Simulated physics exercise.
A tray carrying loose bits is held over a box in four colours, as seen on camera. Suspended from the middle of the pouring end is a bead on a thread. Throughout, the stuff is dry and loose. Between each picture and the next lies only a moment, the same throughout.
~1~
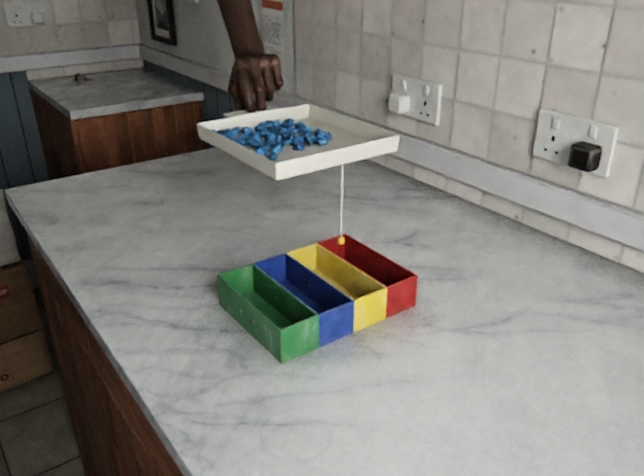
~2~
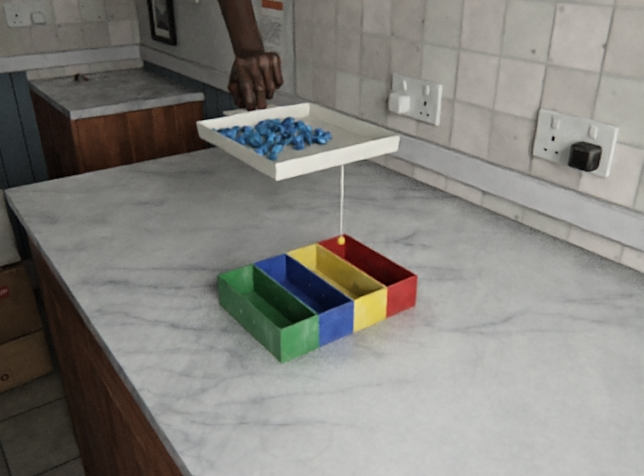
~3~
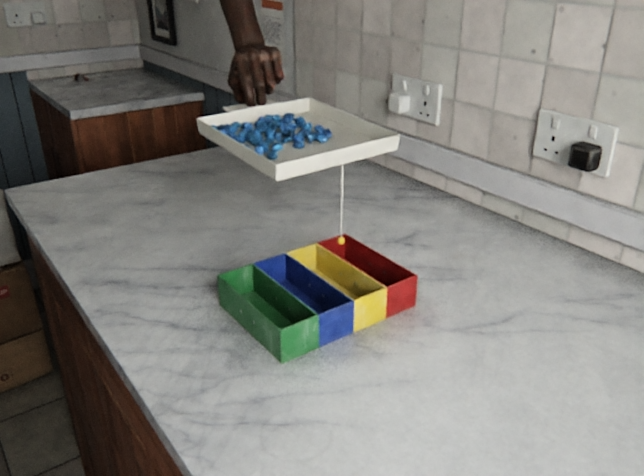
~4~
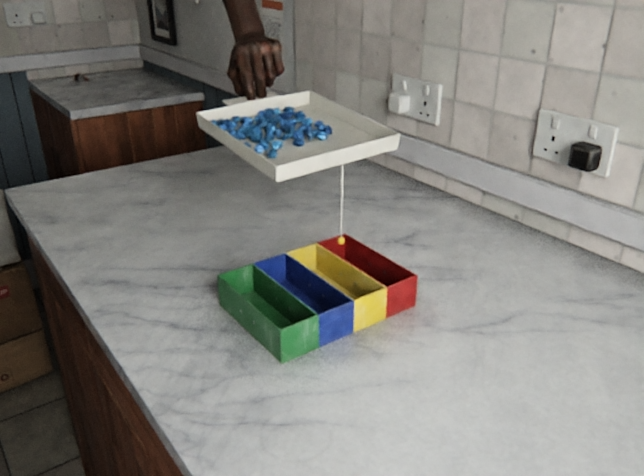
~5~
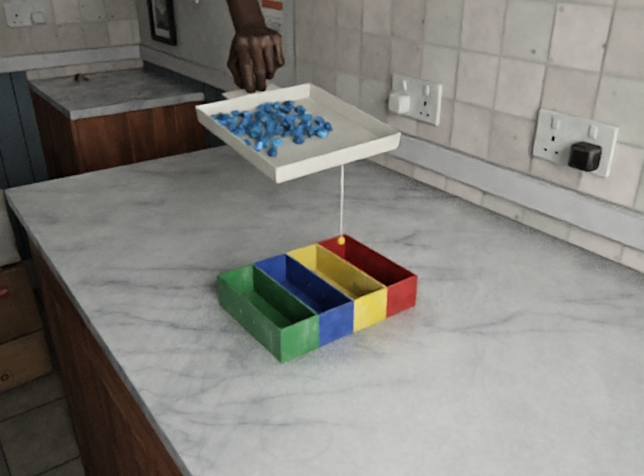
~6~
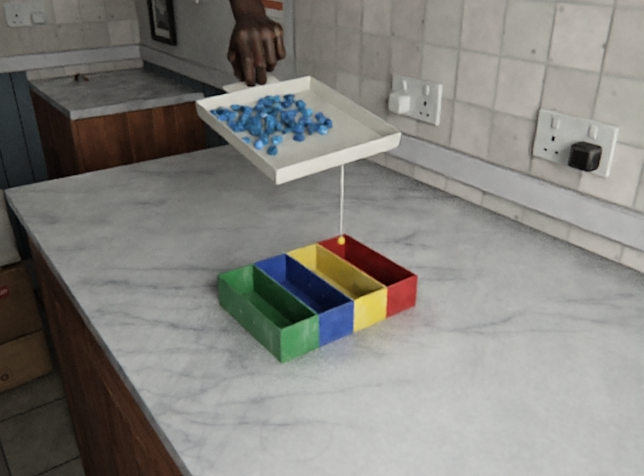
A white tray of loose blue stones, held by a hand above a green, blue, yellow and red box on a counter, started out level, then tilted slightly toward its front left corner.
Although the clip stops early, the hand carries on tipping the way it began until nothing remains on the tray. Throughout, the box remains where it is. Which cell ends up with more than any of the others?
The blue cell.
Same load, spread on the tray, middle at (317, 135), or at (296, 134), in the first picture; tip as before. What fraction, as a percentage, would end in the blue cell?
Respectively 40 and 50 in a hundred.
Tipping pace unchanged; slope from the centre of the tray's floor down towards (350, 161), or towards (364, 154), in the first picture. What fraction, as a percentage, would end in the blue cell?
0 % and 0 %.
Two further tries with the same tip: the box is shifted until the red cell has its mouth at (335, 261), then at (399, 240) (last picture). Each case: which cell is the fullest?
First place: Yellow; second place: That green cell.
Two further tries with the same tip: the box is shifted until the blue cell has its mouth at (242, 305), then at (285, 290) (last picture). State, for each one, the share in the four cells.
It comes to about 80 per cent the first time and about 100 per cent the second.
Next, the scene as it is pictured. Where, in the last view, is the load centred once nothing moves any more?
It settles centred around (319, 307).
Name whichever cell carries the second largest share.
Place 2: The cell in yellow.
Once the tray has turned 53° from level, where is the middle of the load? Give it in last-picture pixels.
Load centre: Approx. (301, 148).
Shortly afterwards, tray tipped steeply; the whole lot on the tray.
Next, tray tipped right over; the bulk on the tray; only a few in the blue cell; only a few in the yellow cell; a little falling or outside the box.
Some moments later, tray tipped past a quarter turn; near half in the blue cell; near a third in the yellow cell; a little in the green cell; a little in the red cell; a little falling or outside the box.
In the end, tray tipped past a quarter turn; near half in the blue cell; near a third in the yellow cell; a little in the green cell; a little in the red cell; only a few outside the box.
